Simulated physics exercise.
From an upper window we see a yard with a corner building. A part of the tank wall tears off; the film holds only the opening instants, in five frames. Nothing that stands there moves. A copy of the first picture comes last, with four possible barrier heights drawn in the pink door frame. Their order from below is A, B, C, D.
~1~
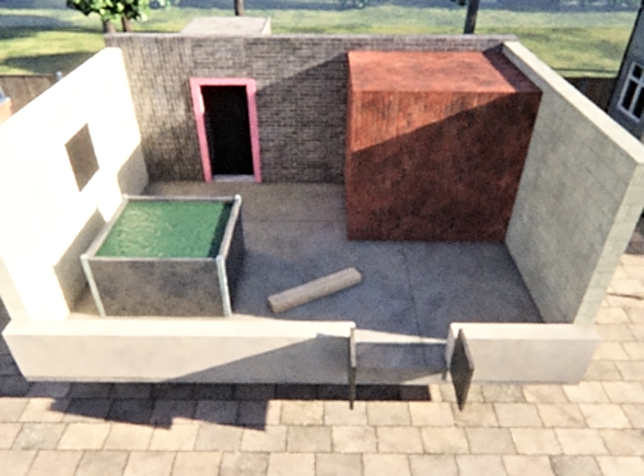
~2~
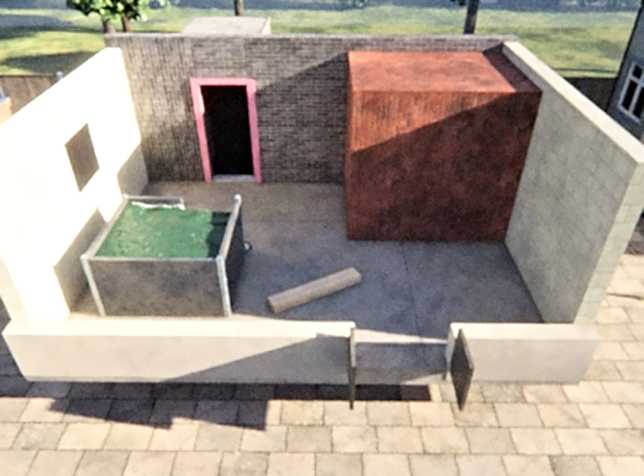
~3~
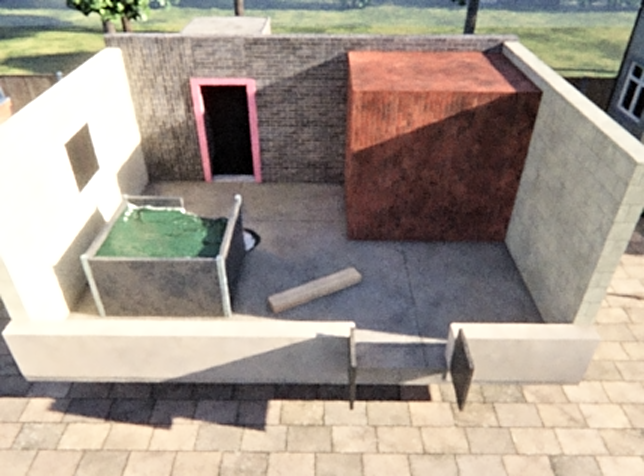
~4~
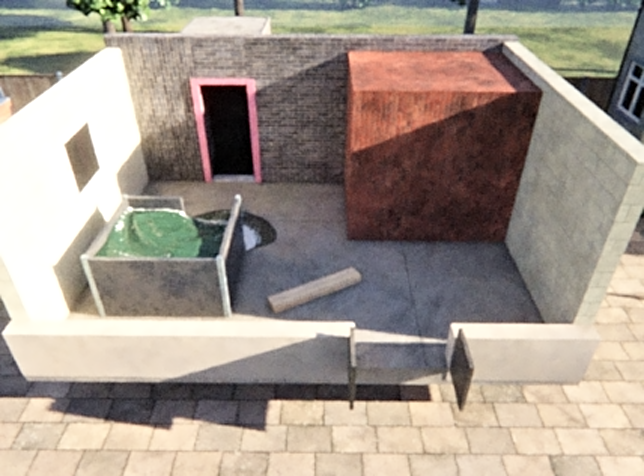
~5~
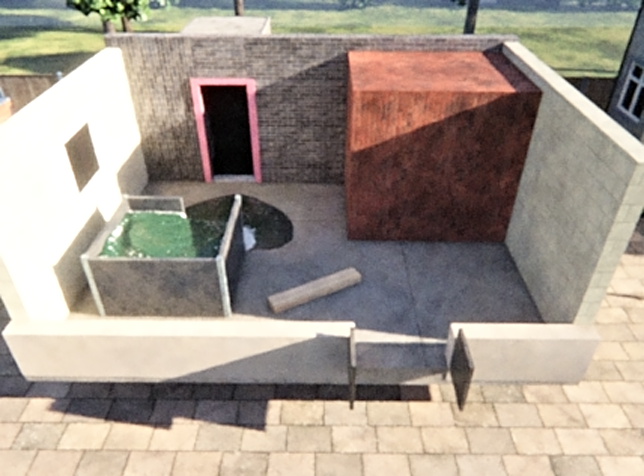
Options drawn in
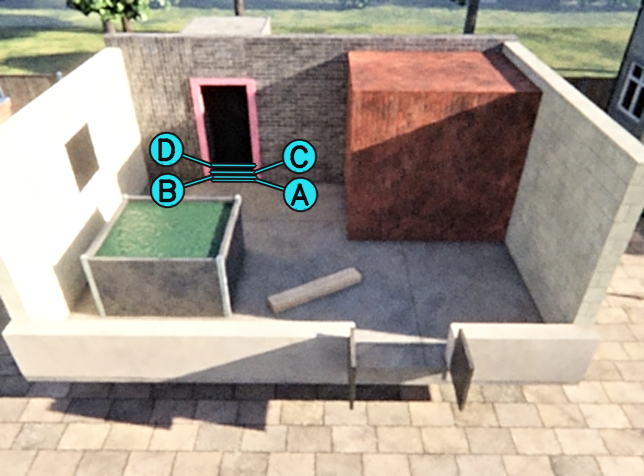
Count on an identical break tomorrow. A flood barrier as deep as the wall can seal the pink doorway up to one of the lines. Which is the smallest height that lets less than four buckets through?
Use mark D.
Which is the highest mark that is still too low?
It is C.
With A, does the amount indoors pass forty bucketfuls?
Yes, it does.
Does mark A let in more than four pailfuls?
Yes, that goes wrong.
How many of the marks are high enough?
One of the four.
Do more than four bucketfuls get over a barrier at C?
Yes, that goes wrong.
On the marked copy, A at (234, 180); B at (233, 177); C at (233, 172); D at (232, 165); from the bottom up A, B, C, D.
If A is chosen, dozens of bucketfuls pour in.
If B is chosen, dozens of bucketfuls pour in.
If C is chosen, some 15 bucketfuls get in.
If D is chosen, a bucket or two gets in.
